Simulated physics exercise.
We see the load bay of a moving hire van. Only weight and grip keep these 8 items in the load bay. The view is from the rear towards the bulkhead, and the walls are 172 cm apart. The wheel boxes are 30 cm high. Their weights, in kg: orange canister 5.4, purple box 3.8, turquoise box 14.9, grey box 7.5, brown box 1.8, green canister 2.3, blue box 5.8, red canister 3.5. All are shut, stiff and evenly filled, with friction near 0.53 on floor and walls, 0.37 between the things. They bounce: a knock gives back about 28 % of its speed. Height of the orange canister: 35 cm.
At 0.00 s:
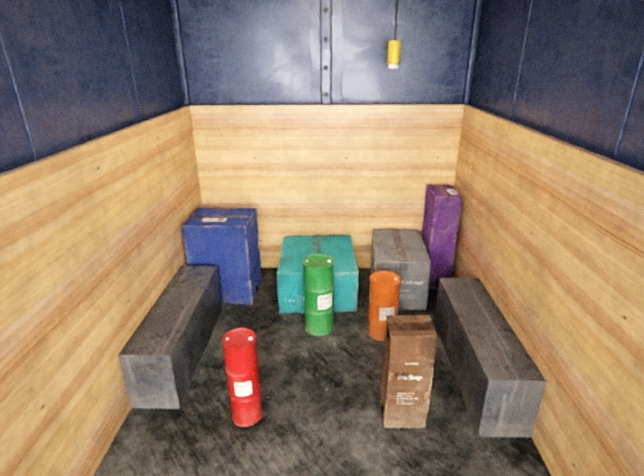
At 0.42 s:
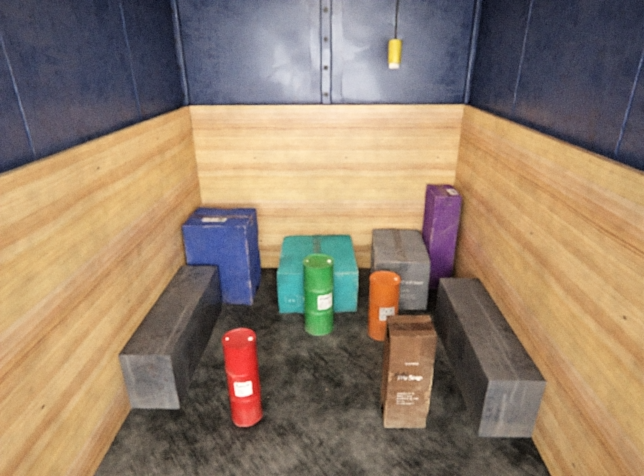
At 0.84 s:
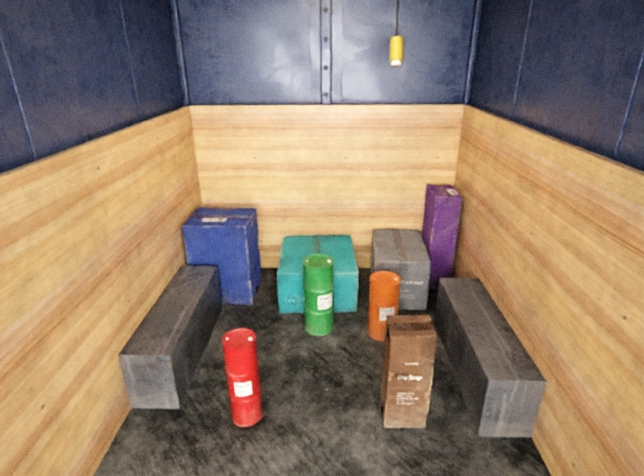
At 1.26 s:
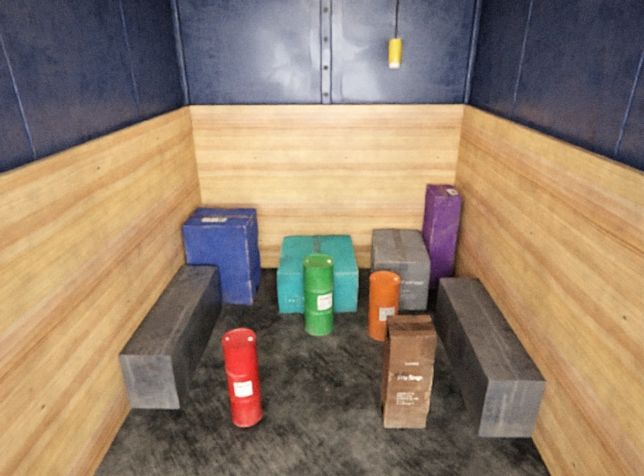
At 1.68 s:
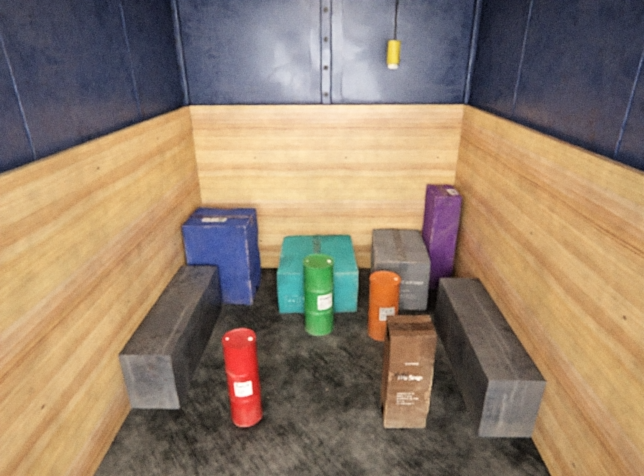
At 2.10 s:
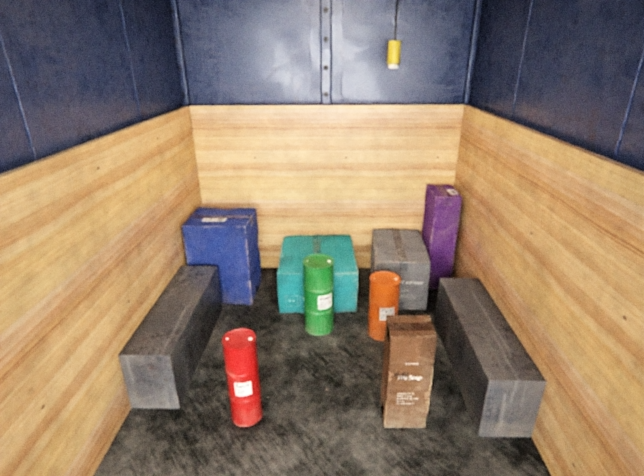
The footage shows a van's load bay with wood-lined lower walls, where red, green and orange canisters stand among variously coloured boxes. The canisters and boxes stay in place throughout, while a yellow object hanging above them sways very slightly.
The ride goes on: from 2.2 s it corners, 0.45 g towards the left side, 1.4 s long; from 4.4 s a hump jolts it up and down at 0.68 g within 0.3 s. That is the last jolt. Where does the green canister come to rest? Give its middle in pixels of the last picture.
It ends at about (251, 313).
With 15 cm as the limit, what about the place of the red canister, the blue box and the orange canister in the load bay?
The red canister ends elsewhere; the blue box holds its spot; the orange canister leaves its spot.
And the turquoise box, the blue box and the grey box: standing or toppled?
The turquoise box stays upright; the blue box stays upright; the grey box is still upright.
By 3.00 s, push 0.45 g left; green canister tilted 45° near (287, 295); red canister tilted 52°; brown box tilted 43°.
By 3.20 s, push 0.45 g left; green canister on its side near (252, 312); brown box on its side; red canister on its side.
When it is over (5.3 s), lying over in the load bay, orange canister, brown box, green canister and red canister; not toppled but over 15 cm from the start, purple box and grey box; the other 2 within 15 cm of the start. End places, in pixels of the last picture, green canister near (251, 313).
